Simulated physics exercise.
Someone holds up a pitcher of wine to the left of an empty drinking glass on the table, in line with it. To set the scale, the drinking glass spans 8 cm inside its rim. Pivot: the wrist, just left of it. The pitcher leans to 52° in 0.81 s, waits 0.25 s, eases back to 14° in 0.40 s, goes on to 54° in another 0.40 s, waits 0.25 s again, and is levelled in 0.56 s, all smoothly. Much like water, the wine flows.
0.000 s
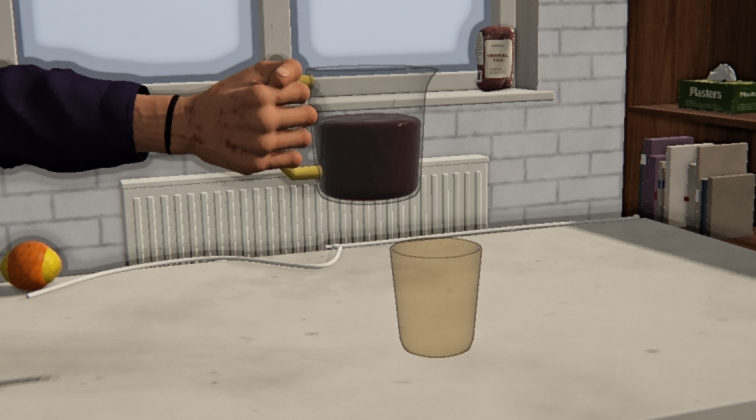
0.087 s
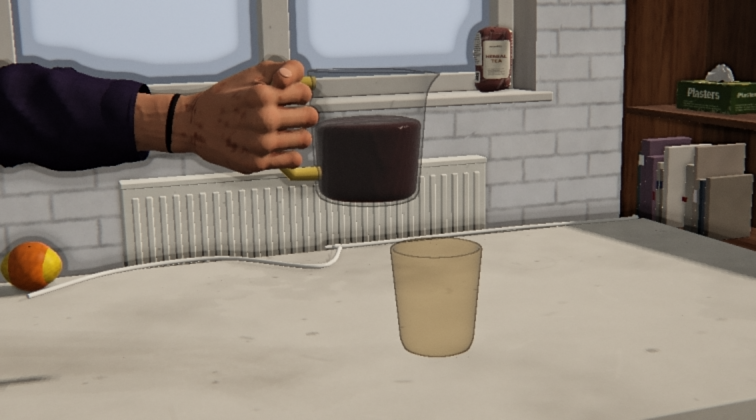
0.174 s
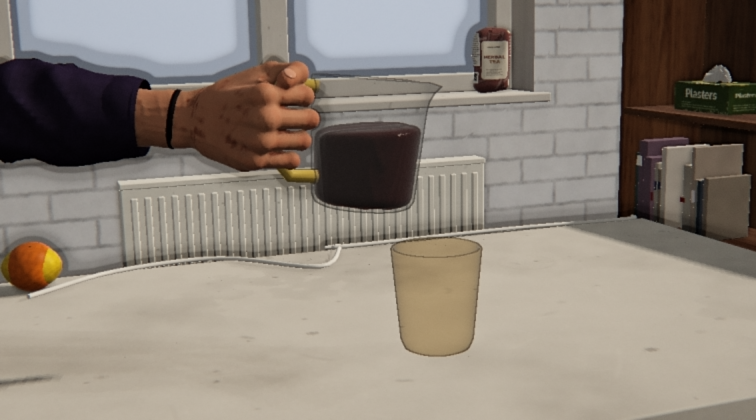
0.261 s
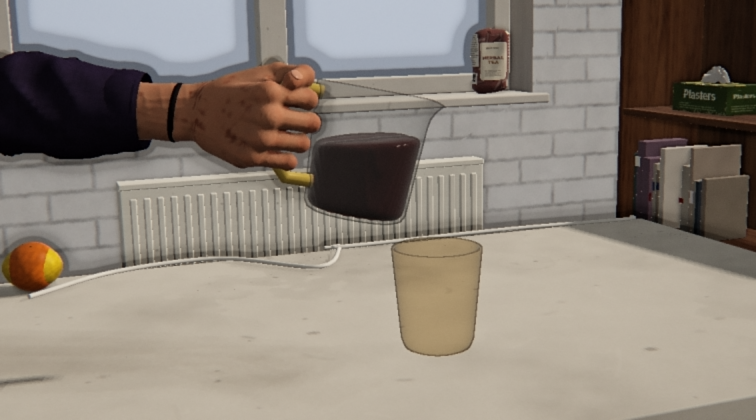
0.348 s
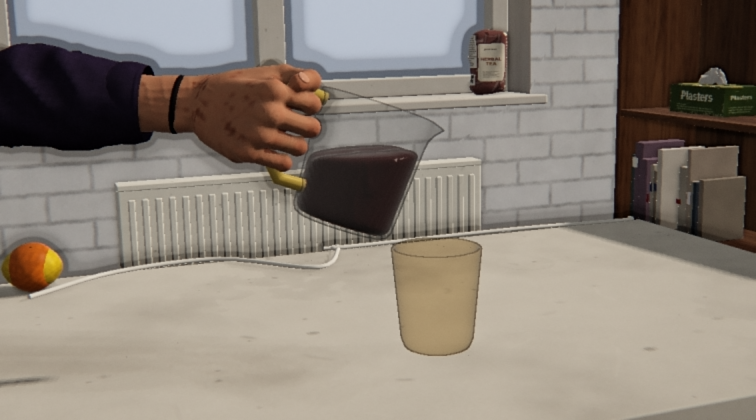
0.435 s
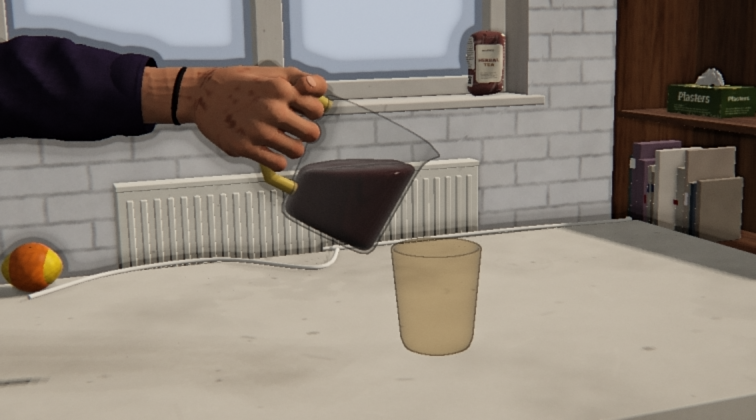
At a pale table by a window, a hand held a clear pitcher of dark liquid above and left of an empty glass, then smoothly tilted it to the right while lowering its rim.
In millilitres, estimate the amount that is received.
130 ml.
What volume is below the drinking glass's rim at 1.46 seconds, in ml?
That amounts to around 80 ml.
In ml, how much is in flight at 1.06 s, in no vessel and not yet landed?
Estimate: Close to 20 ml.
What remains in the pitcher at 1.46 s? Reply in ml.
Some 420 ml.
After 1.06 s the tilt is 52° and the drinking glass has 50 ml, the pitcher 435 ml, and 0 ml is on the table.
After 1.46 s the tilt is 14° and the drinking glass has 80 ml, the pitcher 425 ml, and 0 ml is on the table.
After 2.11 s the tilt is 54° and the drinking glass has 95 ml, the pitcher 390 ml, and 0 ml is on the table.
After 2.51 s the tilt is 10° and the drinking glass has 130 ml, the pitcher 370 ml, and 0 ml is on the table.
In the end the drinking glass has 130 ml, the pitcher 370 ml, and 0 ml is on the table.
